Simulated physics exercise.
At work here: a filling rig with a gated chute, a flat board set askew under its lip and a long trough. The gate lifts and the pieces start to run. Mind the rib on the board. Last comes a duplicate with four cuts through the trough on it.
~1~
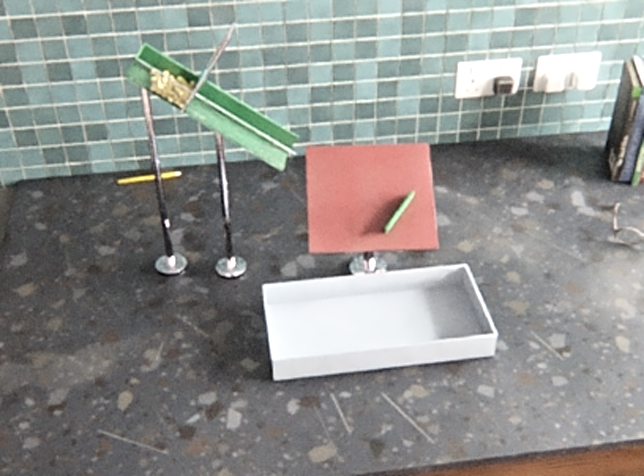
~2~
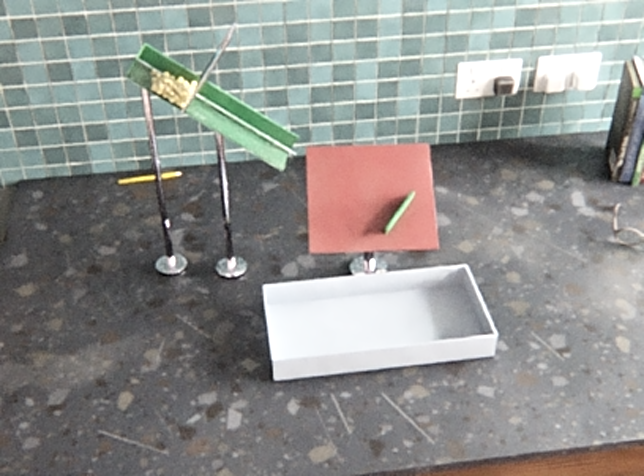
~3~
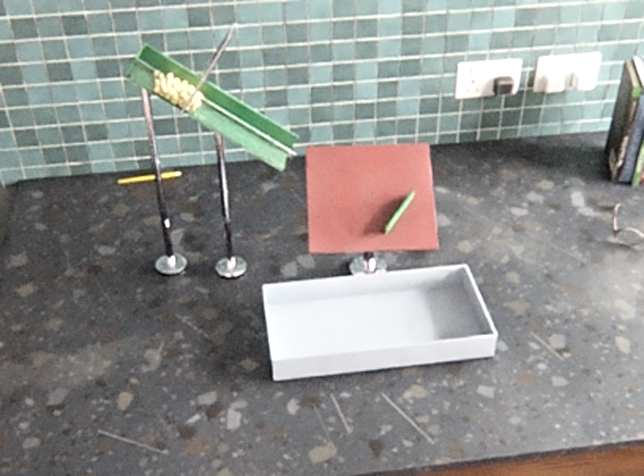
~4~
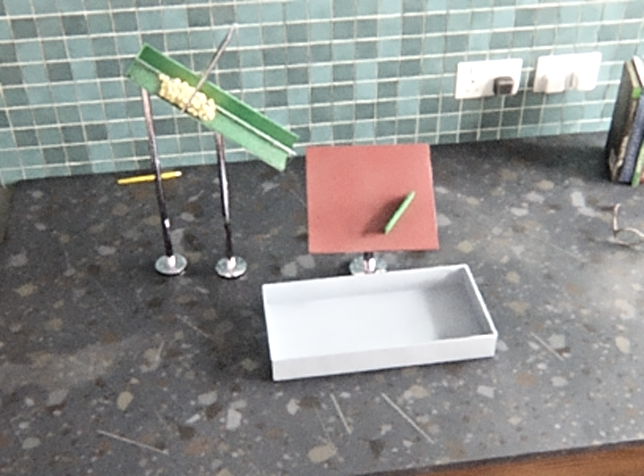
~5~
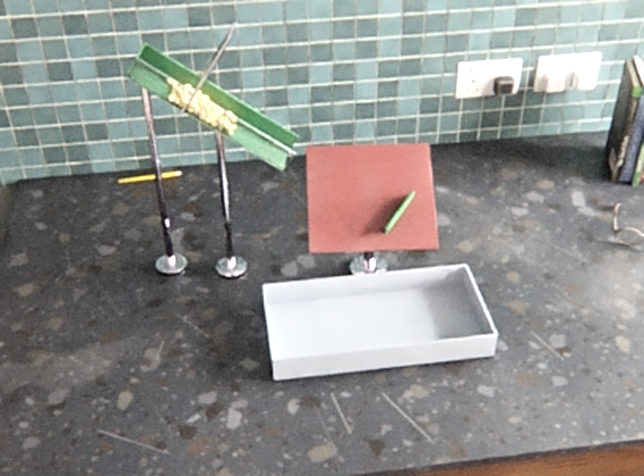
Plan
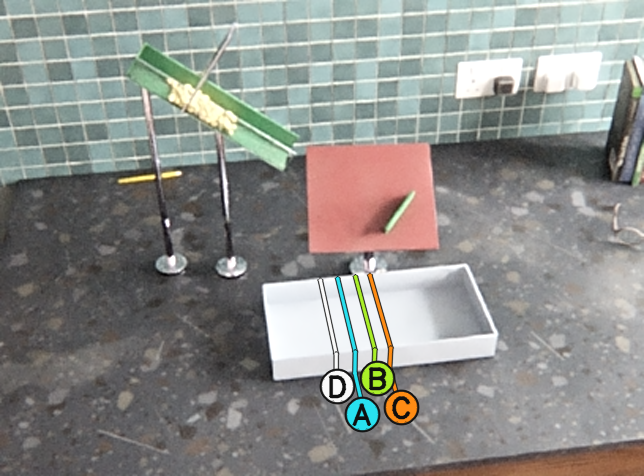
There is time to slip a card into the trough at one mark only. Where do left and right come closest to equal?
Go for C.
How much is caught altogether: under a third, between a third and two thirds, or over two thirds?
It is over two thirds.
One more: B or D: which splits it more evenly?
B.
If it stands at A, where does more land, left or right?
The right side.
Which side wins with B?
Right.
On the marked copy, line A crosses the front rim at (355, 350); line B crosses the front rim at (374, 348); line C crosses the front rim at (390, 347); line D crosses the front rim at (335, 352).
Choosing A, of what is caught, about a tenth on the left of the divider, almost all on the right.
Choosing B, of what is caught, about a tenth on the left of the divider, the larger part on the right.
Choosing C, of what is caught, roughly a third on the left of the divider, roughly two thirds on the right.
Choosing D, of what is caught, not one piece on the left of the divider, every piece on the right.
